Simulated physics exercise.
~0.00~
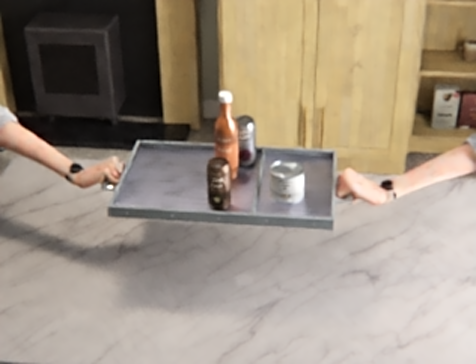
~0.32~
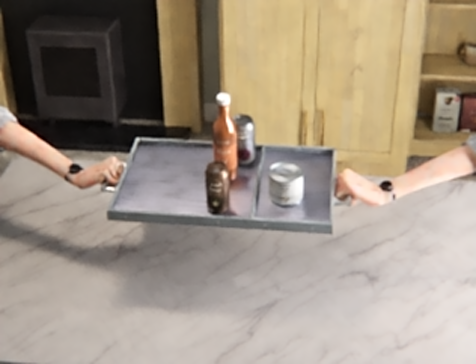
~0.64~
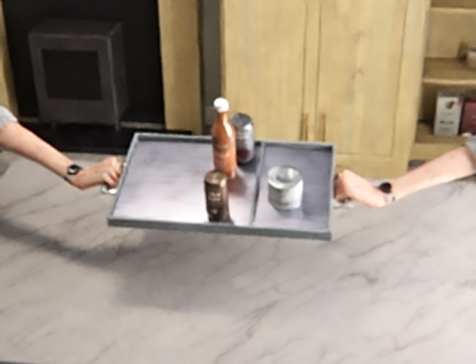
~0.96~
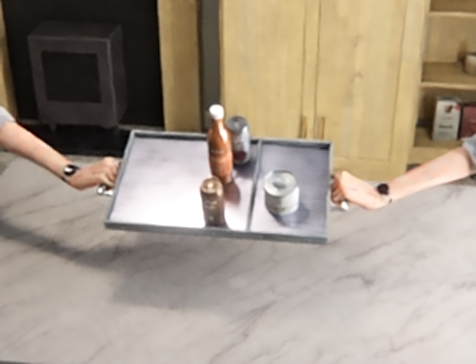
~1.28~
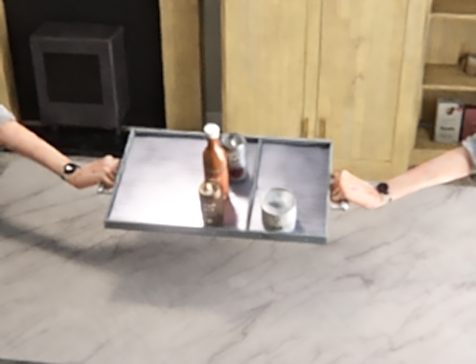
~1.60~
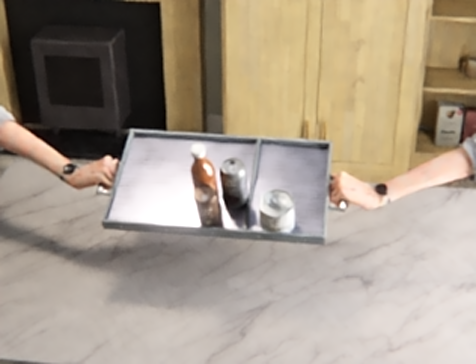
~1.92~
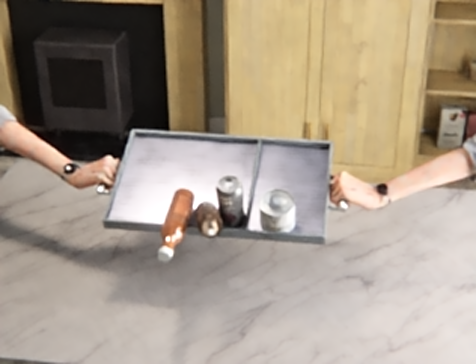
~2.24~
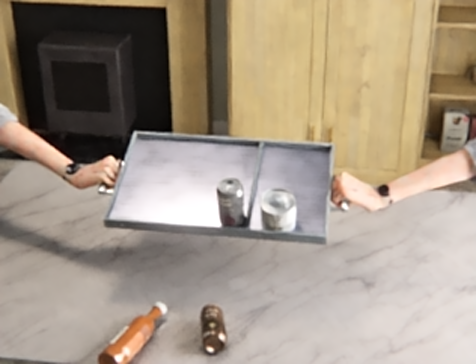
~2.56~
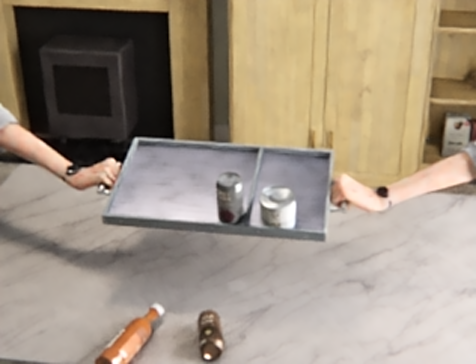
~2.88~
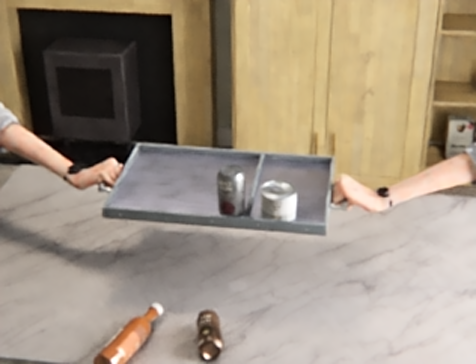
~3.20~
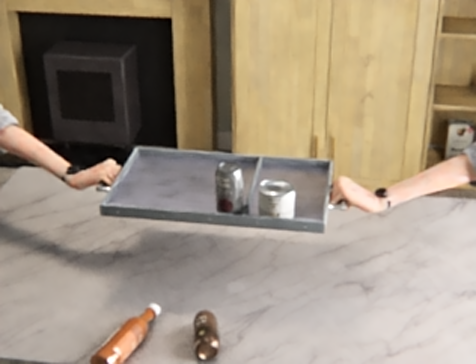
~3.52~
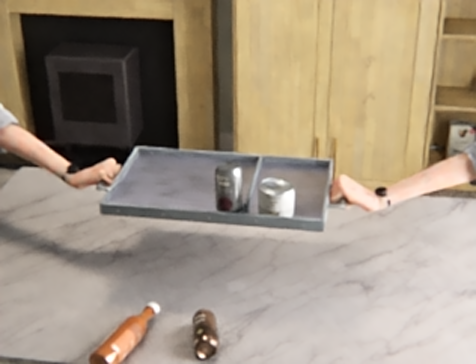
Two hands, one at each end, hold a grey serving tray above a pale marbled table, seen from slightly above with wooden cupboards and a dark stove behind. An orange bottle with a white cap and a grey can stand behind a brown can left of the tray's cross bar, with a white tin to the right. The near edge dips, and the items slide toward it. The bottle and brown can topple over the rim and drop onto the table, while the grey can leans against the rim. The hands level the tray, leaving the grey can upright and the tin still aboard, with the fallen pair lying below.
